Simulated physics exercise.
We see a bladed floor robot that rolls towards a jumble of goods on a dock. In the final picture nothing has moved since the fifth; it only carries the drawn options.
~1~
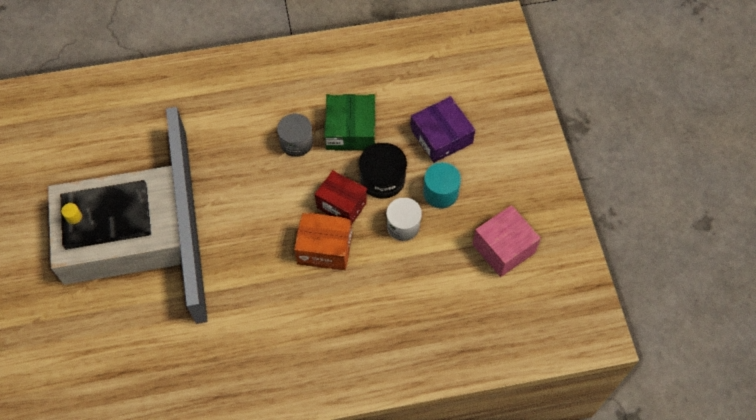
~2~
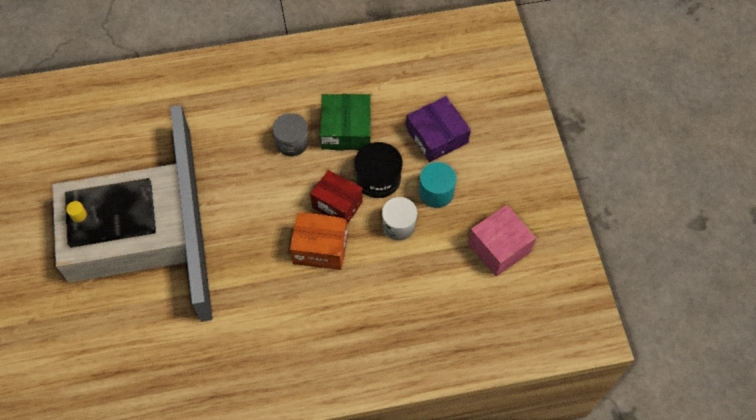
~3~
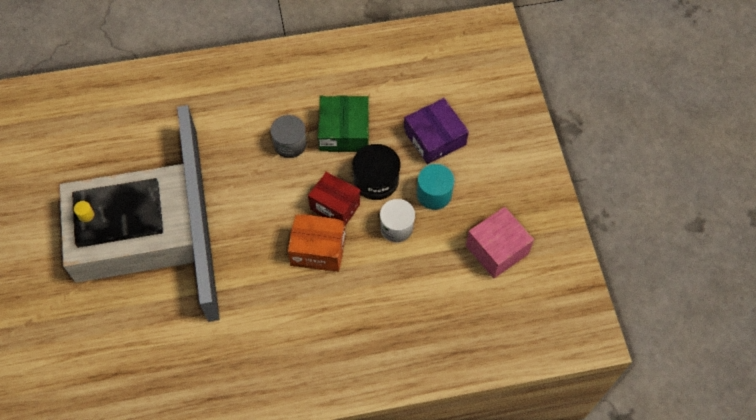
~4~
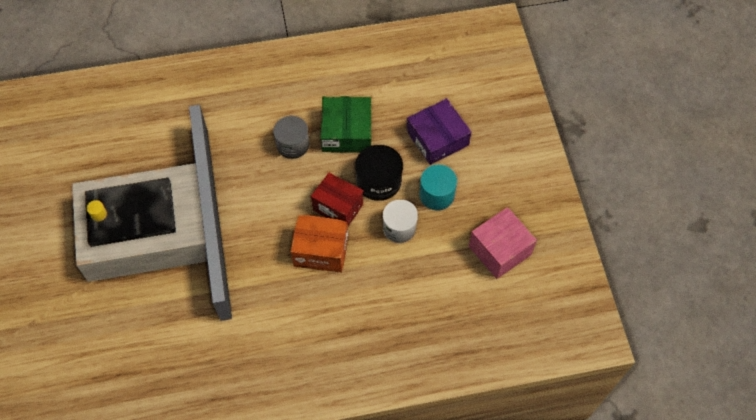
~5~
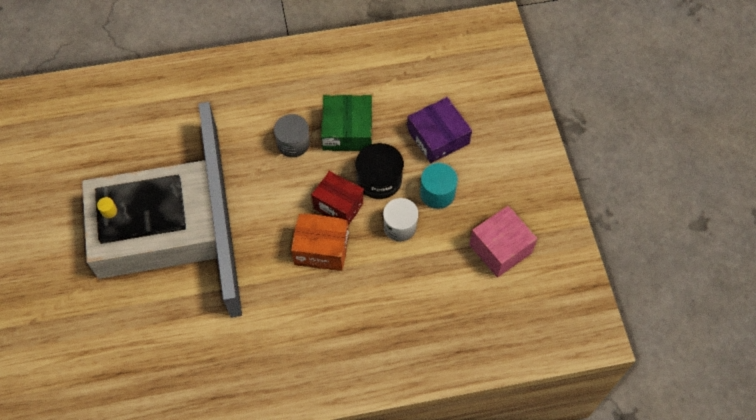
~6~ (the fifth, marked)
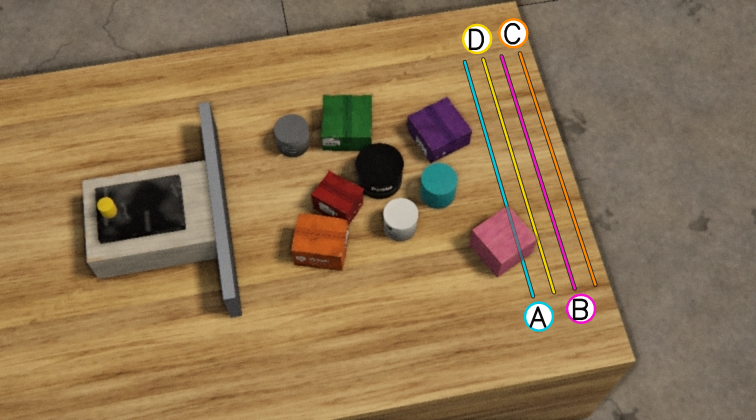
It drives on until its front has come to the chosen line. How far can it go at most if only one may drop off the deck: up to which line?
At A, and not beyond.
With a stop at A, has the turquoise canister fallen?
No.
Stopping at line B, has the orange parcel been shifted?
By then, yes.
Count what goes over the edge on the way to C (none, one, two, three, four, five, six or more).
By then, six or more.
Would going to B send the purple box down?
By then, yes.
On the marked copy, A at (497, 171); B at (536, 165); C at (555, 162); D at (516, 168).
Following A. Soon after the start, robot (251, 189); green box (369, 118); grey pail (333, 137).
Later, robot (353, 172); purple box (481, 116); pink crate (516, 244).
In the end, robot (432, 159); purple box (552, 102); white pail (575, 198); none fallen.
As for the rest, B drops four; C drops nine; D drops three.
